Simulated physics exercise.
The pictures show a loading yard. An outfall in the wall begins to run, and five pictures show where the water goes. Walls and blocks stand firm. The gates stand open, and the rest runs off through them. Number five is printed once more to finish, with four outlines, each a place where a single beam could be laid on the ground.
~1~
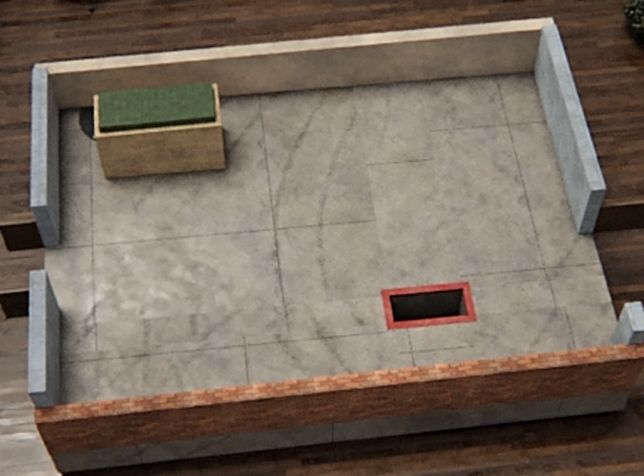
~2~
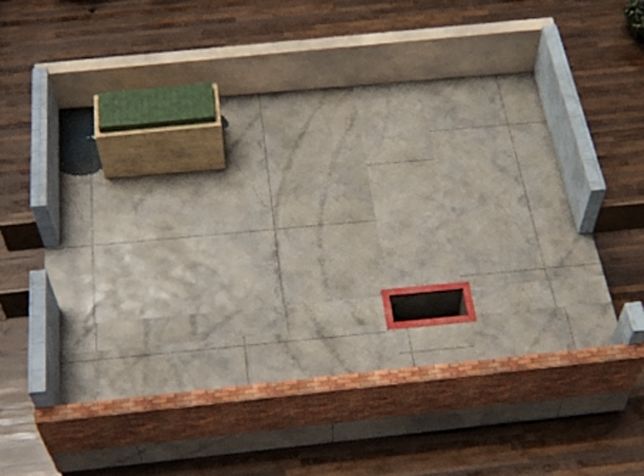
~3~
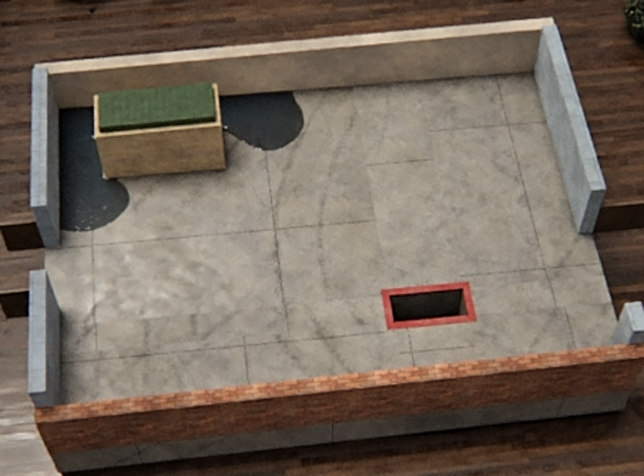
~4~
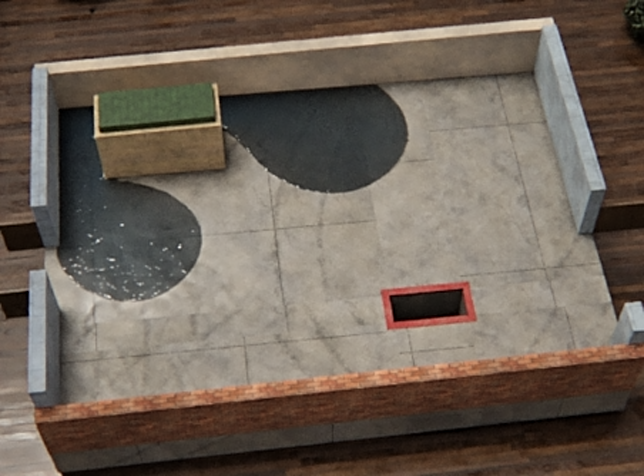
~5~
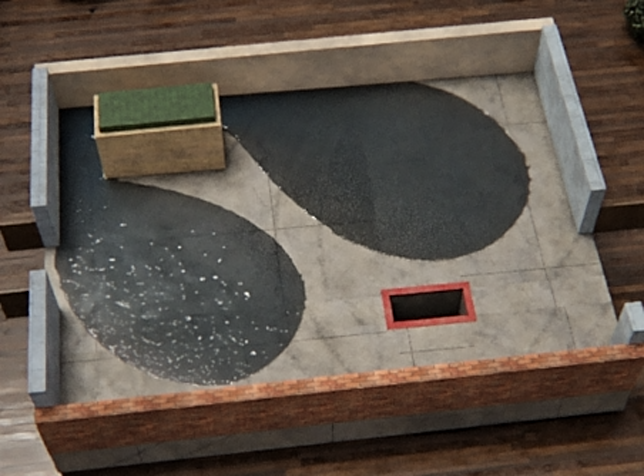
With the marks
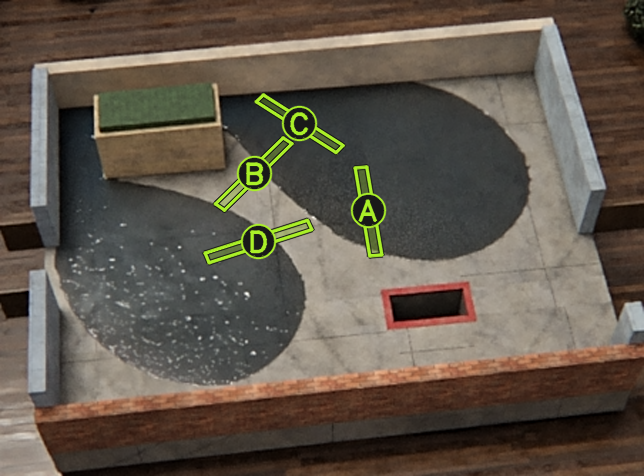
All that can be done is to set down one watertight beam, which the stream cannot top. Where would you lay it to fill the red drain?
It is C.
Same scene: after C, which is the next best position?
Here it is position A.
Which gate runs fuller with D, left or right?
The right one.
On the marked copy, A from (375, 255) to (360, 167); B from (219, 206) to (287, 140); C from (259, 98) to (339, 149); D from (207, 257) to (309, 224).
Choosing A, about 13 % of the stream runs into the red drain, about 86 % out by the gates.
Choosing B, about 8 % of the stream runs into the red drain, about 92 % out by the gates.
Choosing C, about 24 % of the stream runs into the red drain, about 76 % out by the gates.
Choosing D, about 9 % of the stream runs into the red drain, about 91 % out by the gates.
